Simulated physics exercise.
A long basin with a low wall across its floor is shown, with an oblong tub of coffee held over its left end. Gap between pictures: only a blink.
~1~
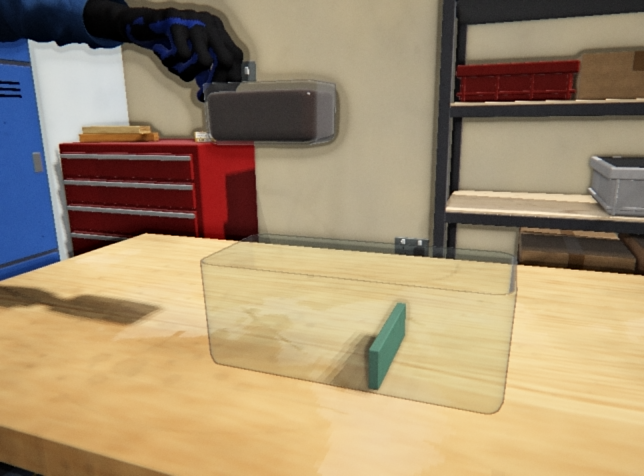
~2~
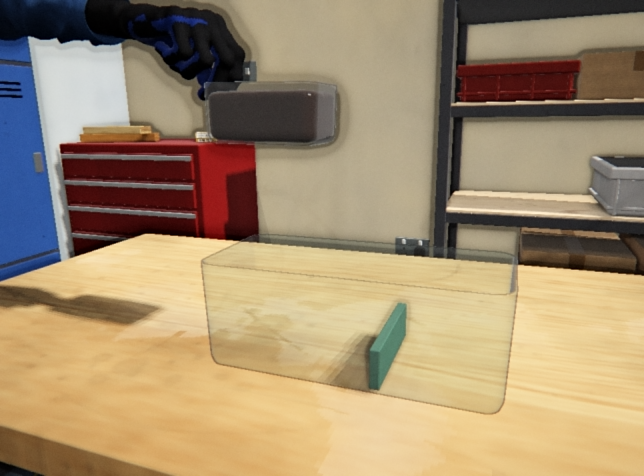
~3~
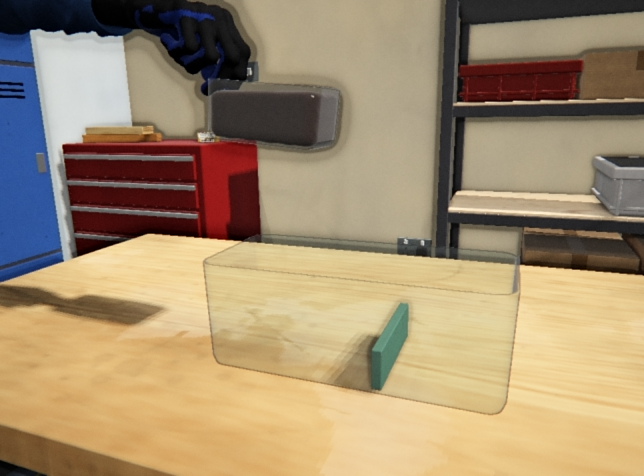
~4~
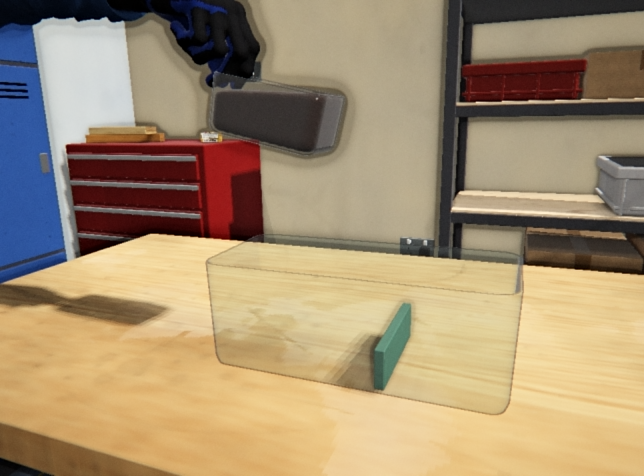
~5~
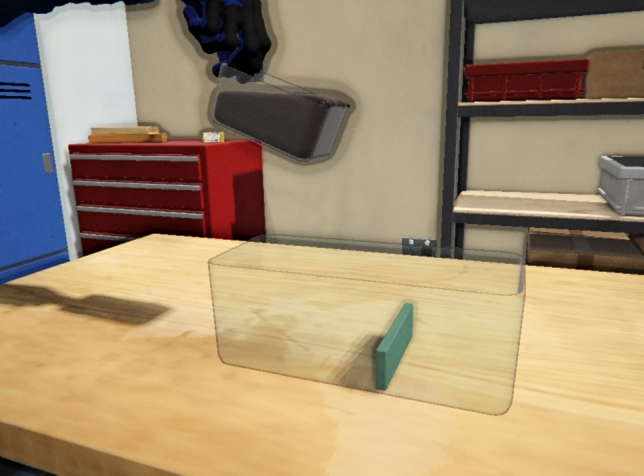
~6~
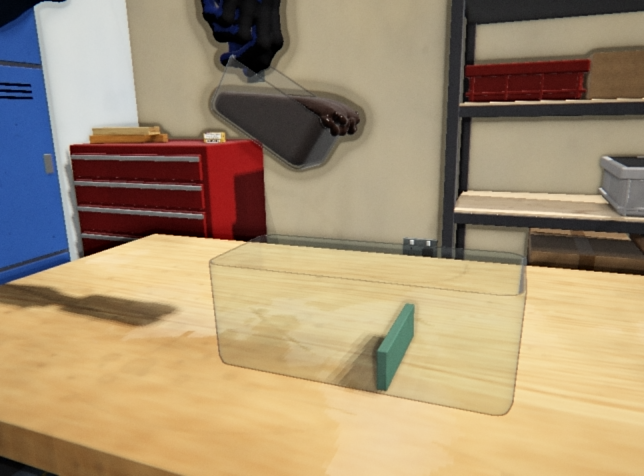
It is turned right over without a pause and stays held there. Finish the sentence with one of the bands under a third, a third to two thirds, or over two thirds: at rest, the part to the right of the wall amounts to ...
At rest, the part to the right of the wall amounts to a third to two thirds.
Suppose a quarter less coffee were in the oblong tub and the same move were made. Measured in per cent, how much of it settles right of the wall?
About 30 percent.
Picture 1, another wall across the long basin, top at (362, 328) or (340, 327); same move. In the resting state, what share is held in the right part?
About 75 % and 80 %.
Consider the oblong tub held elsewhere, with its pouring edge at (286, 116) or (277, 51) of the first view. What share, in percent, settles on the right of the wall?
In order: Close to 5 and 5 percent.
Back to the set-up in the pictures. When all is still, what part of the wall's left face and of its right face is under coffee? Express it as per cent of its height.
On the left it is 20 per cent, on the right 30.
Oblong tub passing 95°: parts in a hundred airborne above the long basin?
Something close to 40 percent of it.
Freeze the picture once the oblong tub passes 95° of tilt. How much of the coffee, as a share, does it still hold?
About 15 per cent.
A moment on, the tilt is 95° and 14 per cent is still to pour, 11 is left of the wall and 32 right of it.
Next, the tilt is 113° and 2 per cent is still to pour, 42 is left of the wall and 50 right of it.
Then the tilt is 113° and 0 per cent is still to pour, 48 is left of the wall and 50 right of it.
Later the tilt is 113° and 0 per cent is still to pour, 48 is left of the wall and 50 right of it.
Finally, 48 per cent lies left of the wall, 50 right of it and 1 outside.
